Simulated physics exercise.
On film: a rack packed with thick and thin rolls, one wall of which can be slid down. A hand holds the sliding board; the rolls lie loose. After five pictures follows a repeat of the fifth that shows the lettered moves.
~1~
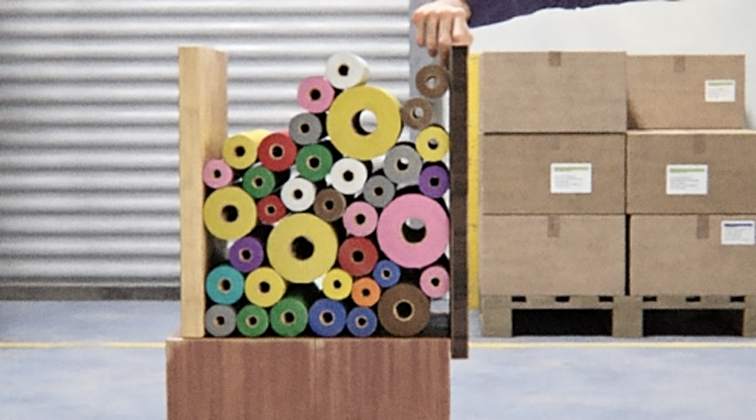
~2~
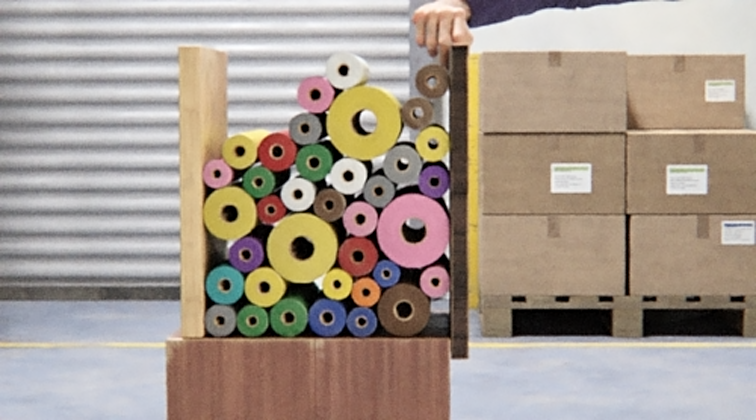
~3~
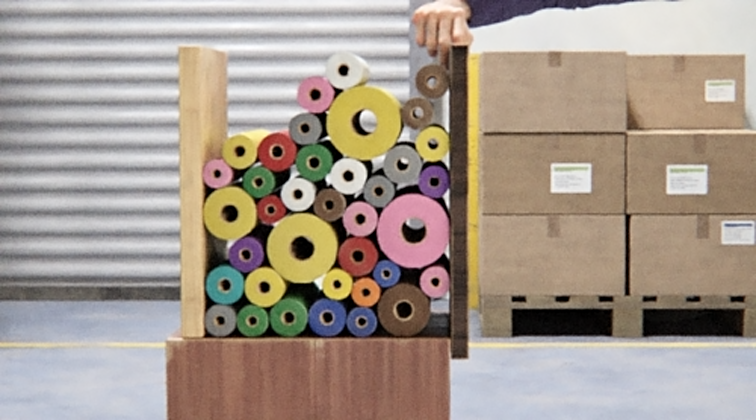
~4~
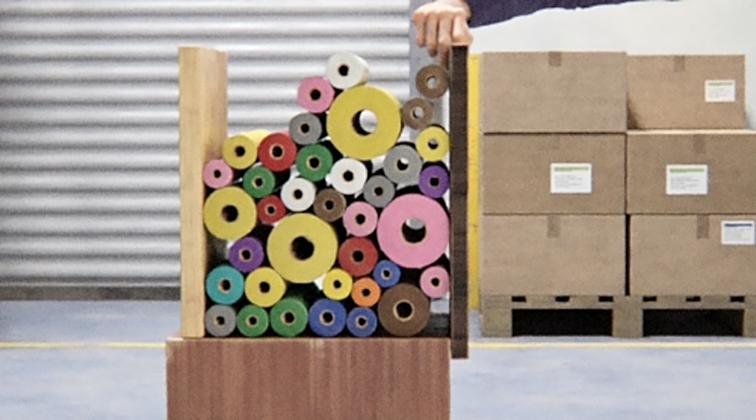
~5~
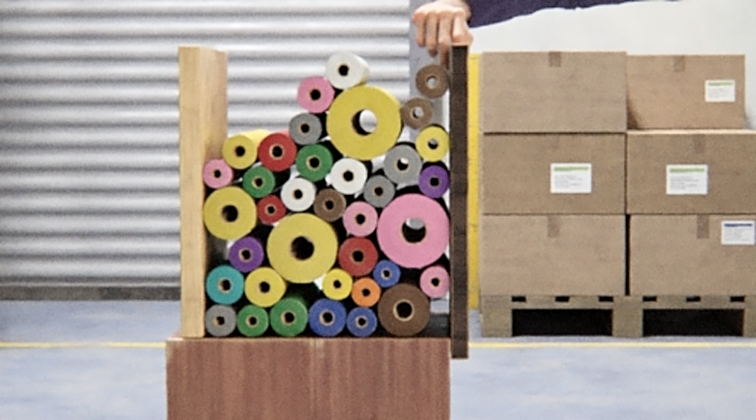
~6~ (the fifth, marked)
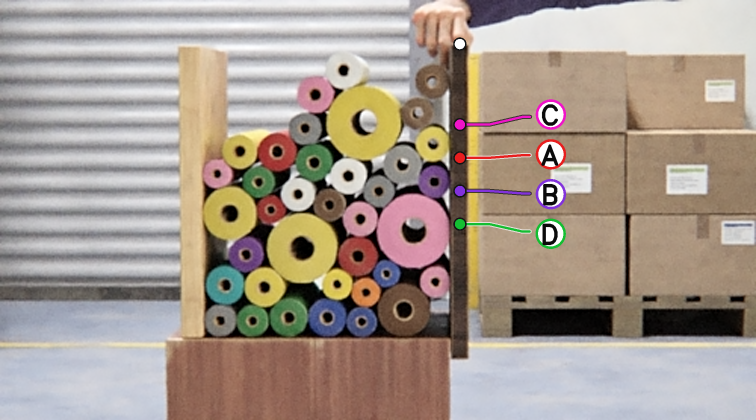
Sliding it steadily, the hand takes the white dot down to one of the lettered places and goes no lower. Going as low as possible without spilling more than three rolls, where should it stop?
Down to B.
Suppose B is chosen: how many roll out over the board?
At B the number is three.
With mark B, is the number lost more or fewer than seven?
Fewer than seven.
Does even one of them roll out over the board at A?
Yes.
On the marked copy, A at (460, 158); B at (460, 191); C at (460, 125); D at (460, 224); the white dot at (460, 44).
With B. Early on, top of the board (450, 111).
Further on, top of the board (450, 186).
At the end, top of the board (450, 190), three out over the board.
As for the rest, A one out over the board; C none out over the board; D more than three out over the board.
